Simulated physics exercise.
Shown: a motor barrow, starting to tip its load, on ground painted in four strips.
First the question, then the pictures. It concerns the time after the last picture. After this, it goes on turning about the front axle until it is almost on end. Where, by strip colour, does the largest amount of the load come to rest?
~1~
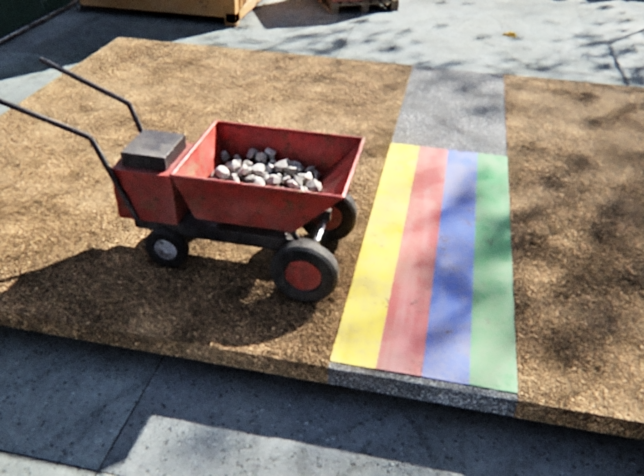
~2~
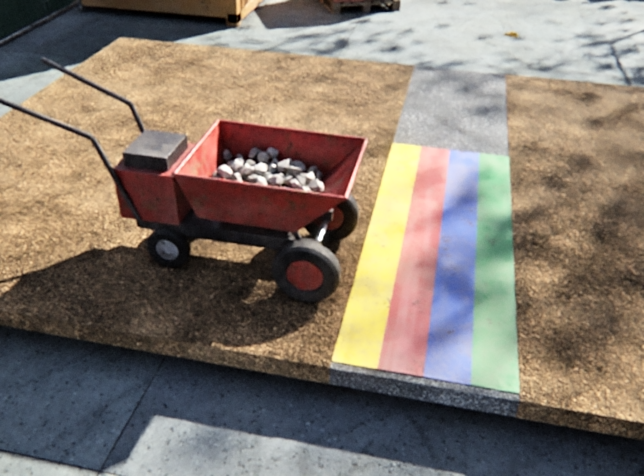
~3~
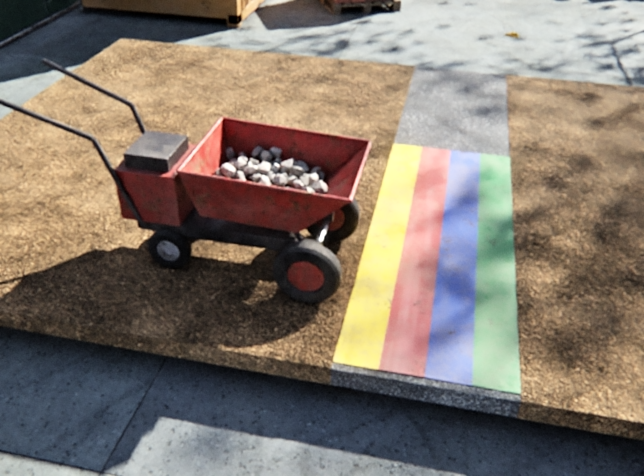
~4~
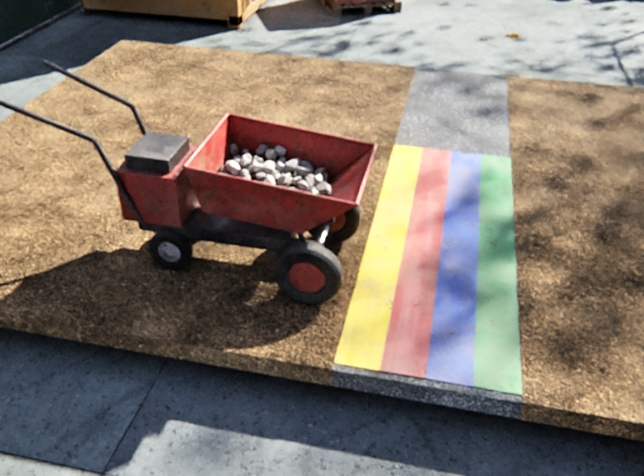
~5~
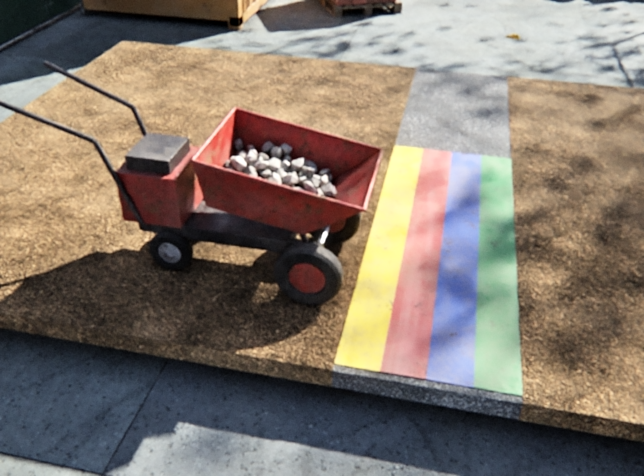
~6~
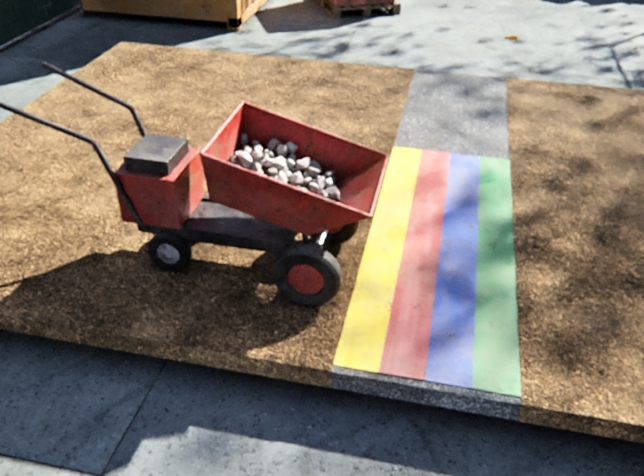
On the blue strip.
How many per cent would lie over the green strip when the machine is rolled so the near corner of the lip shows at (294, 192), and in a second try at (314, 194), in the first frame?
I'd put it at around 10 percent the first time and 10 percent the second.
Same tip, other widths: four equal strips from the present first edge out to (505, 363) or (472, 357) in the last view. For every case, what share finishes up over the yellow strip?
First 0 in a hundred, then 0 in a hundred.
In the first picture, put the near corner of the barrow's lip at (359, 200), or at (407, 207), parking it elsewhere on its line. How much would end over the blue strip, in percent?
Okay, so the first one ends at 40 % and the second at 10 %.
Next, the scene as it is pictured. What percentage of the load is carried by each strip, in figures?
Yellow 0 %, red 25 %, blue 35 %, green 15 %.
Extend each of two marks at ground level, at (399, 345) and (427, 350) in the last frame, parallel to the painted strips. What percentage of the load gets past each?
Result, first then second: 80 %, 50 %.
Soon, skip tipped steeply; all in the skip.
A while on, skip tipped right over; most in the skip; a small part over the red strip; a small part over the blue strip.
Towards the end, skip tipped right over; about a quarter in the skip; about a quarter over the red strip; about a third over the blue strip; a small part over the green strip; a stray few off the paint.
Finally, skip tipped right over; about a quarter in the skip; none over the yellow strip; about a quarter over the red strip; about a third over the blue strip; a small part over the green strip; a stray few off the paint.
